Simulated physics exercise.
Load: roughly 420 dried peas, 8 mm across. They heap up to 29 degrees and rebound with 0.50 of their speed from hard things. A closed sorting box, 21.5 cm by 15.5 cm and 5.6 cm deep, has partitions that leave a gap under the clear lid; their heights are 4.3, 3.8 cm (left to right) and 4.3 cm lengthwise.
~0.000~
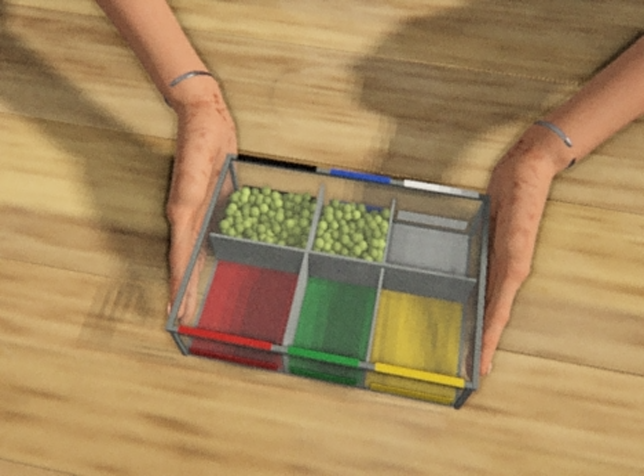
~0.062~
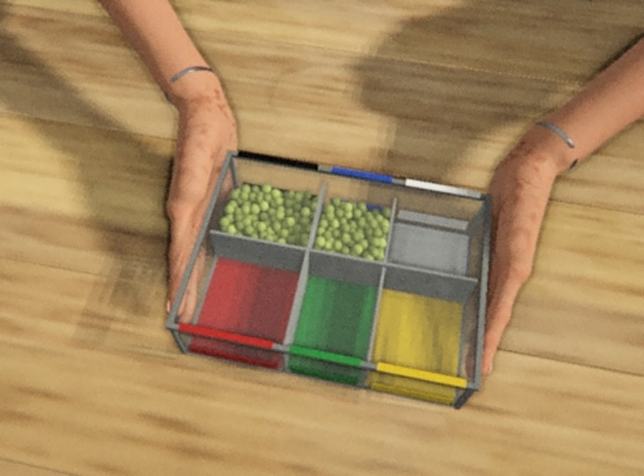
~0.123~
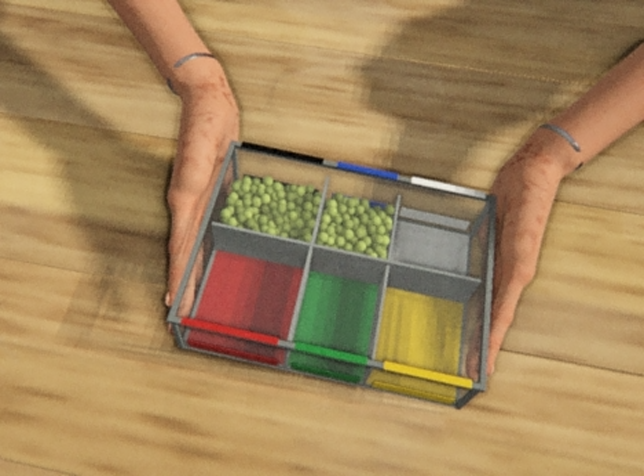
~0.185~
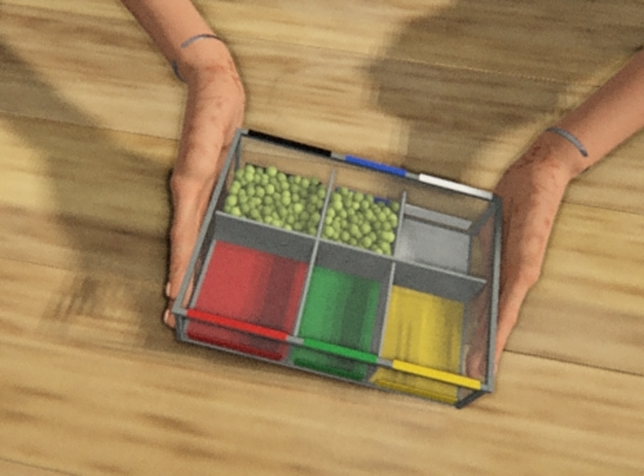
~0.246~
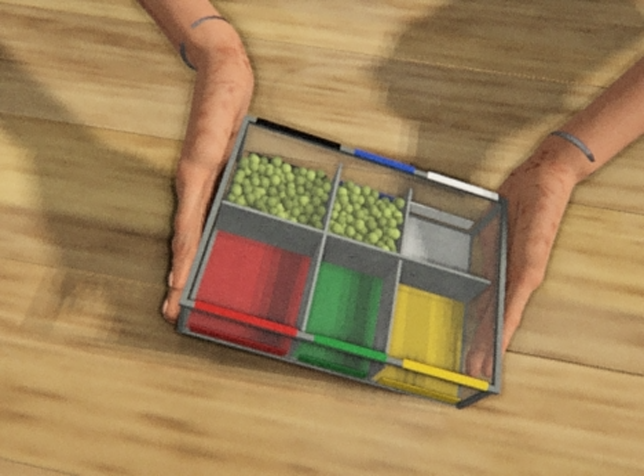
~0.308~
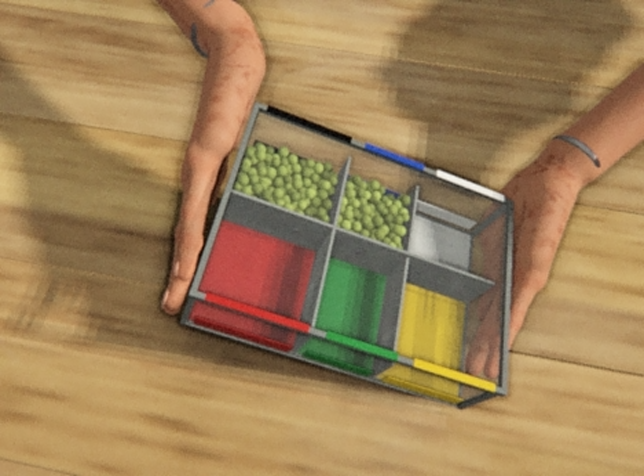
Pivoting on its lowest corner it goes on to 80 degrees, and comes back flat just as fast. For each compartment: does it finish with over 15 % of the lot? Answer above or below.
Red compartment: Below; blue compartment: Above; green compartment: Below; yellow compartment: Below; white compartment: Above; black compartment: Above.
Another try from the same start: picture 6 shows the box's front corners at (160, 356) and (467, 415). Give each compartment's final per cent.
Red 10; blue 35; green 10; yellow 0; white 0; black 45.
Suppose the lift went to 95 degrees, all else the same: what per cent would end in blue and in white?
Blue 30, white 20.
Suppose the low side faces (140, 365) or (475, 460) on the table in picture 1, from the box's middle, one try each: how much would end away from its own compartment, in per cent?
About 10 and 20 per cent.
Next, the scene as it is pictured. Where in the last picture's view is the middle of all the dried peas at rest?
Around (346, 240).
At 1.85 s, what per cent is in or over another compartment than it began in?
Roughly 25 per cent.
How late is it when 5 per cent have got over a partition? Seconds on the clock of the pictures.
At about 1.10 s.
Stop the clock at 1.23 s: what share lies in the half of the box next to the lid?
Some 40 per cent.
After 1.23 s, tilt 79 degrees; blue 45 %, white 10 %, black 45 %.
After 1.85 s, tilt 34 degrees; blue 35 %, white 20 %, black 40 %.
Then, at 2.52 s, tilt 0 degrees; blue 35 %, white 20 %, black 40 %.
In the end, at 3.1 s, red 0 %, blue 35 %, green 0 %, yellow 0 %, white 20 %, black 40 %.
